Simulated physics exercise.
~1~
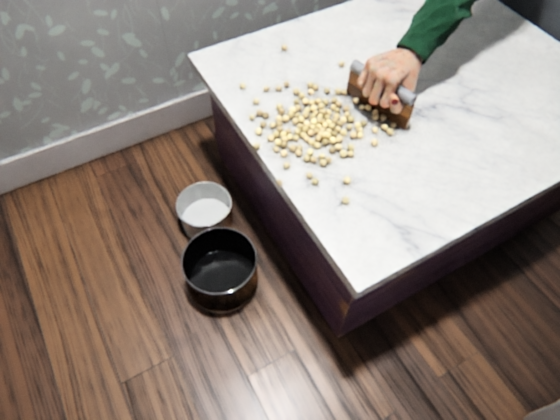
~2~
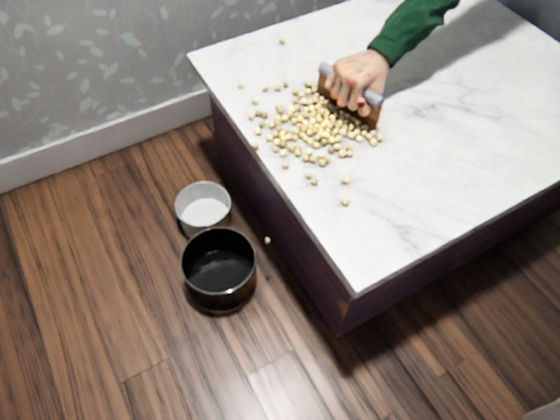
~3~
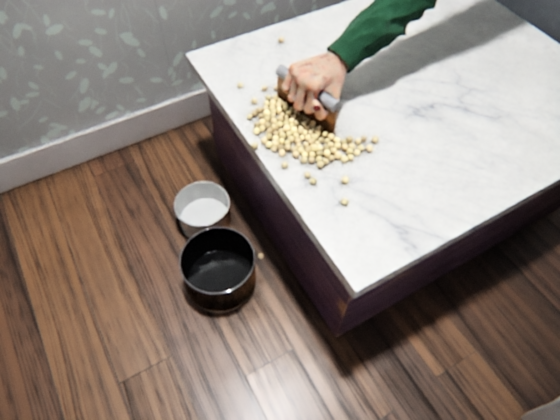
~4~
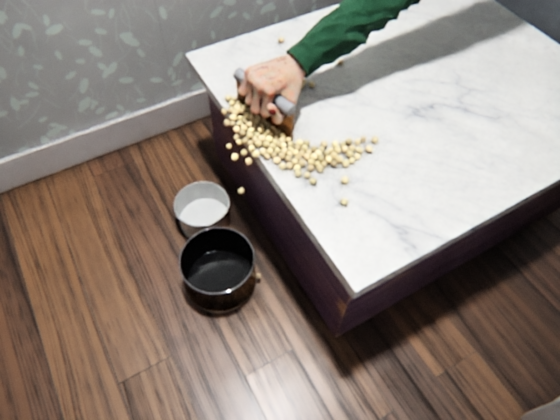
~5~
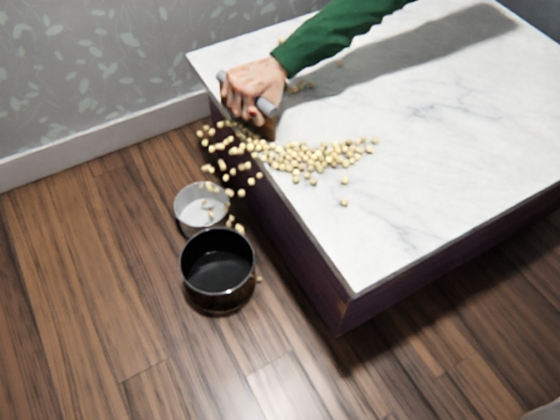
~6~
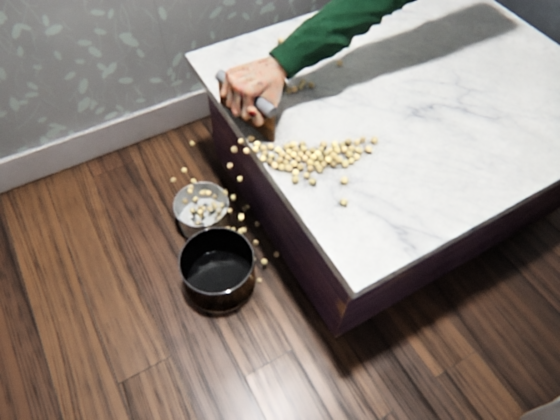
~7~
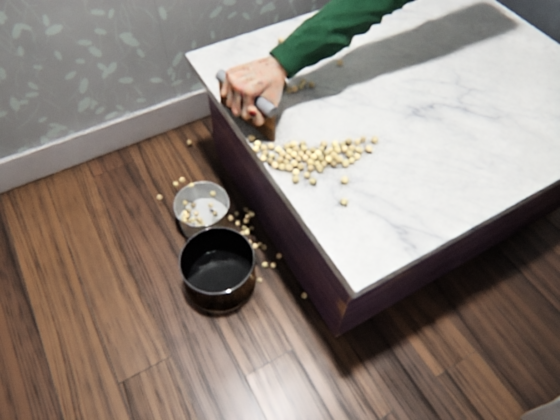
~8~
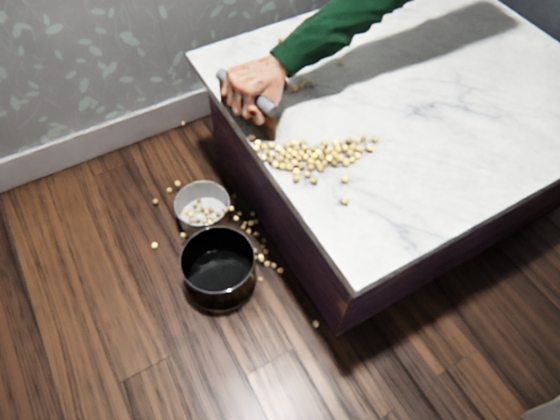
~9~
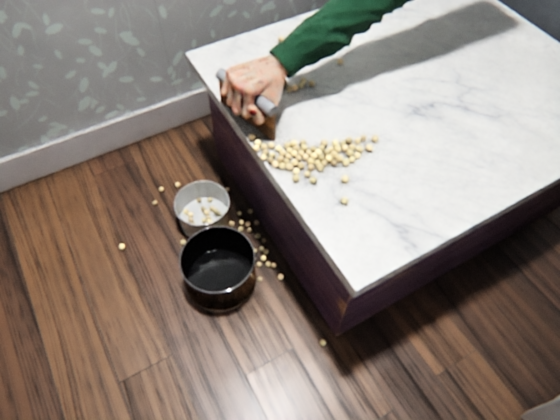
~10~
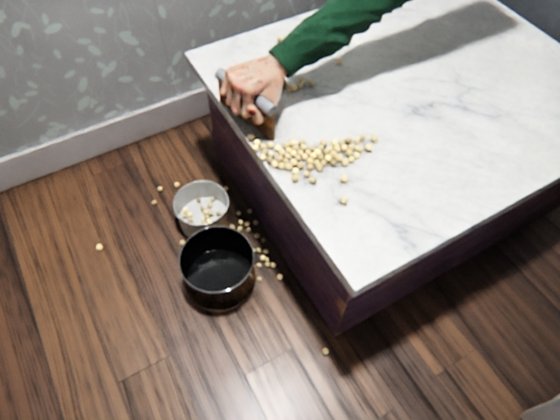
A hand in a green sleeve grips a scraper on a white marble-topped block with dark sides, seen from above at a slight sway, beside a patterned grey wall. Pale round nuts lie scattered on the top, and a white pot and a larger black pot stand on the wooden floor to the left. The hand pushes the scraper left through the nuts, bunching them towards the edge. Many spill over as it reaches the edge and stops. Some land in the white pot, more scatter across the floor, and the black pot stays empty, while over half remain on top.
